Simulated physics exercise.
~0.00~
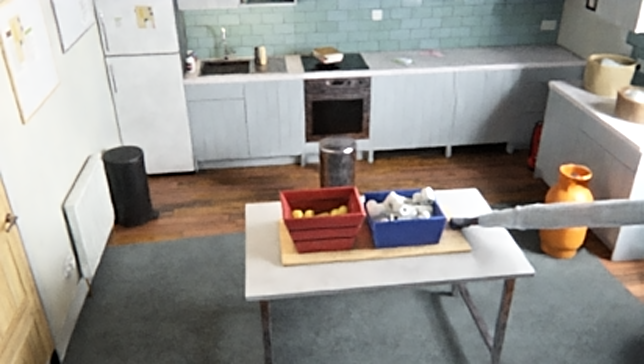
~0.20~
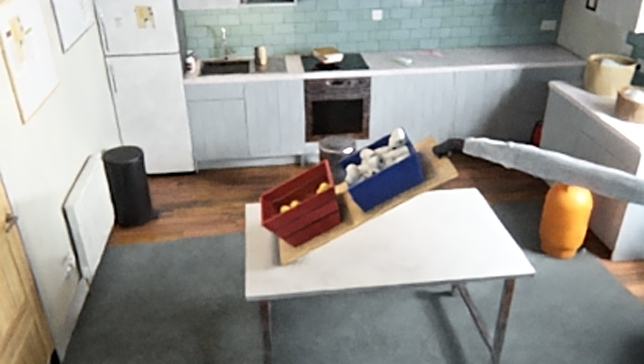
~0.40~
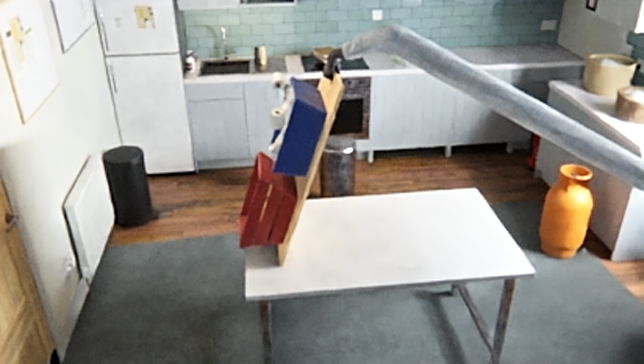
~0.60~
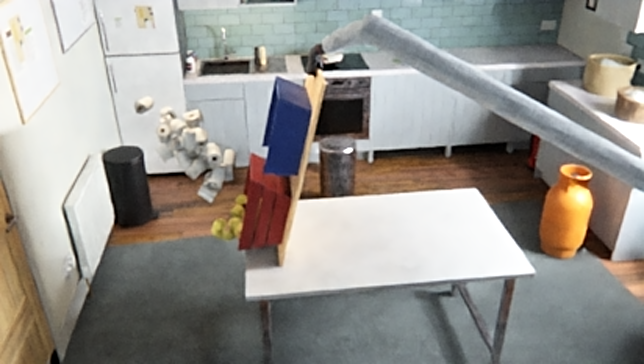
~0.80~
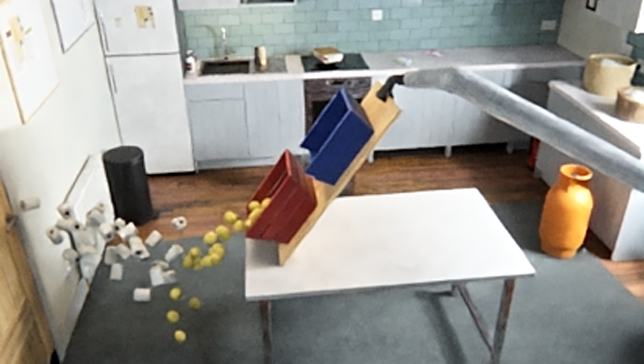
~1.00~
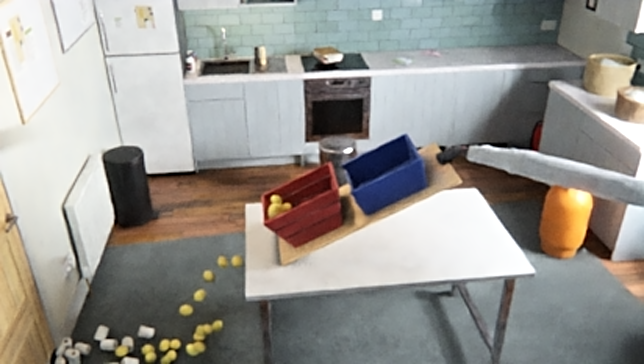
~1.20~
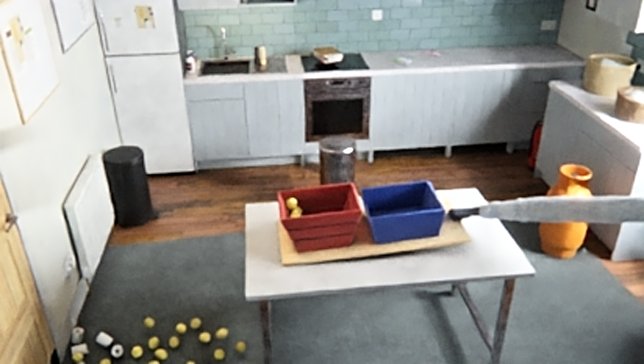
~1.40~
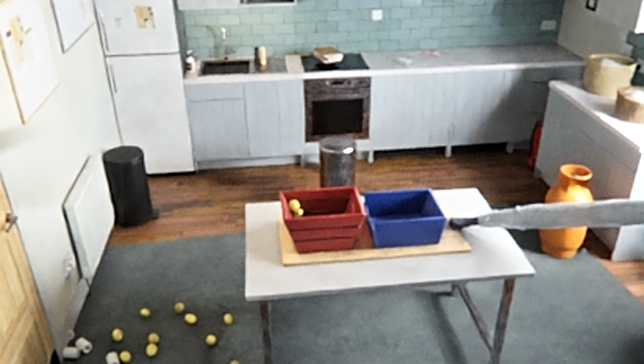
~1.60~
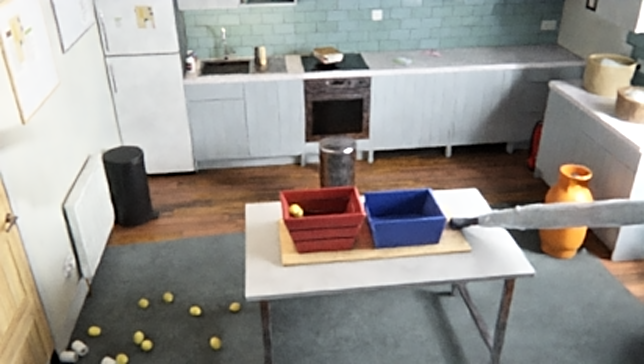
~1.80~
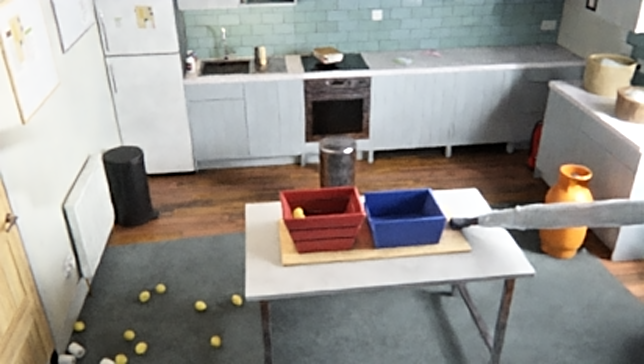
The clip shows a grey arm lifting the right end of a board holding a red tub of lemons and a blue tub of paper rolls, tipping every roll and many lemons leftward onto the floor, then lowering it flat, with a few lemons left in the red tub.
